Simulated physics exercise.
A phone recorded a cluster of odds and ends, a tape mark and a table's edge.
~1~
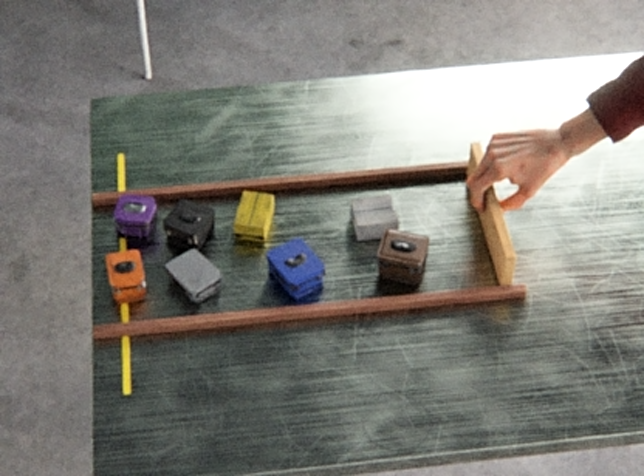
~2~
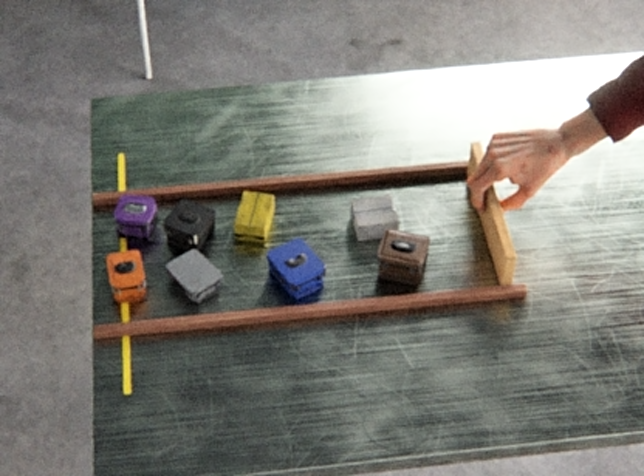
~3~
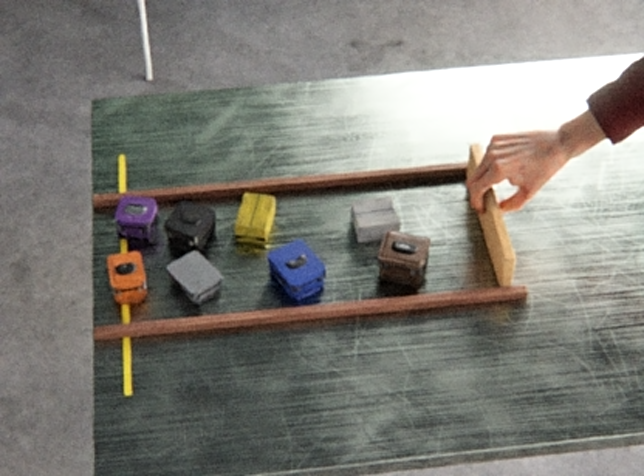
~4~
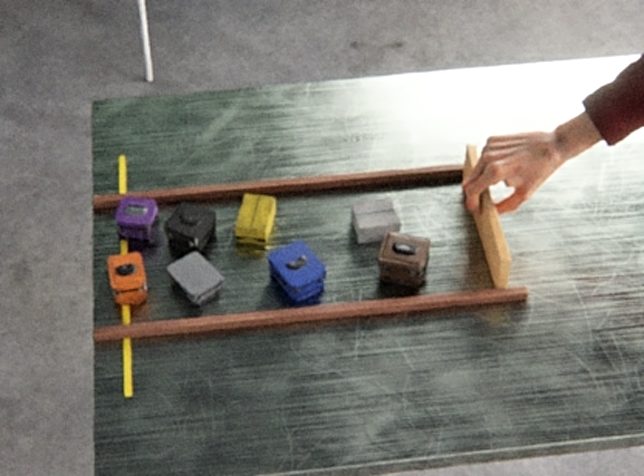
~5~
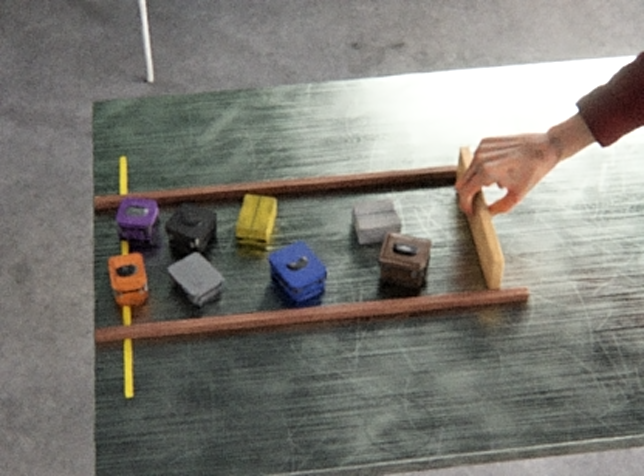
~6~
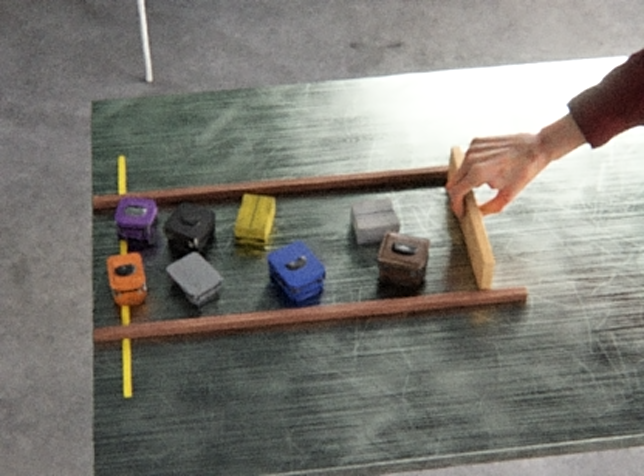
A hand sliding a wooden board slightly left between two wooden rails, while eight small colourful cases and boxes stay still.
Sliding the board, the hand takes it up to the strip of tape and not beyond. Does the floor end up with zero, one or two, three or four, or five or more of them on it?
It ends up with five or more.
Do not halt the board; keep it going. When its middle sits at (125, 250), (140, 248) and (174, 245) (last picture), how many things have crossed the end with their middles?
Taking the three positions in turn, the counts come to 6, 6 and 4.
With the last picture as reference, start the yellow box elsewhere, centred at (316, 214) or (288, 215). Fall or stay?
The yellow box drops away, then drops away.
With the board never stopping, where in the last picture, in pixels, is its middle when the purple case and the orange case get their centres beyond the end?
The middle is at (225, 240) when it's the purple case, and at (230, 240) when it's the orange case.
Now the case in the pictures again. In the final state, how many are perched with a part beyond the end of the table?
That comes to 2 of them.
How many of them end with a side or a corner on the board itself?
2 touch it.
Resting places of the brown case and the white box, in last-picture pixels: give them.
They end up close to (99, 295) and (101, 246).
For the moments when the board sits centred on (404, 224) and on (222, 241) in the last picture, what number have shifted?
At the first spot the count is 1, and at the second it is 8.
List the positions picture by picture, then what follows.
Orange case (126, 277); purple case (136, 217); grey case (194, 277); board (490, 213); tape (124, 263), in the first picture.
Purple case (136, 218); blue case (296, 269), in the second picture.
Grey case (195, 279); board (490, 214), in the third picture.
Orange case (128, 279); yellow box (256, 219), in the fourth picture.
Purple case (138, 221); white box (376, 221), in the fifth picture.
Orange case (127, 279); purple case (137, 221); grey case (195, 280); board (470, 218); tape (124, 266), in the sixth picture.
Soon after, none off yet; orange case at rest near (127, 279); purple case at rest near (137, 221); grey case at rest near (195, 280).
After that, none off yet; orange case at rest near (127, 279); purple case at rest near (135, 221); grey case displaced a little near (168, 279).
And then, two off so far; orange case off the edge; purple case on its way down; grey case tilting well over near (71, 307).
In the end, the number that fall off is five or more; gone, blue case, yellow box, black case, grey case, purple case and orange case.
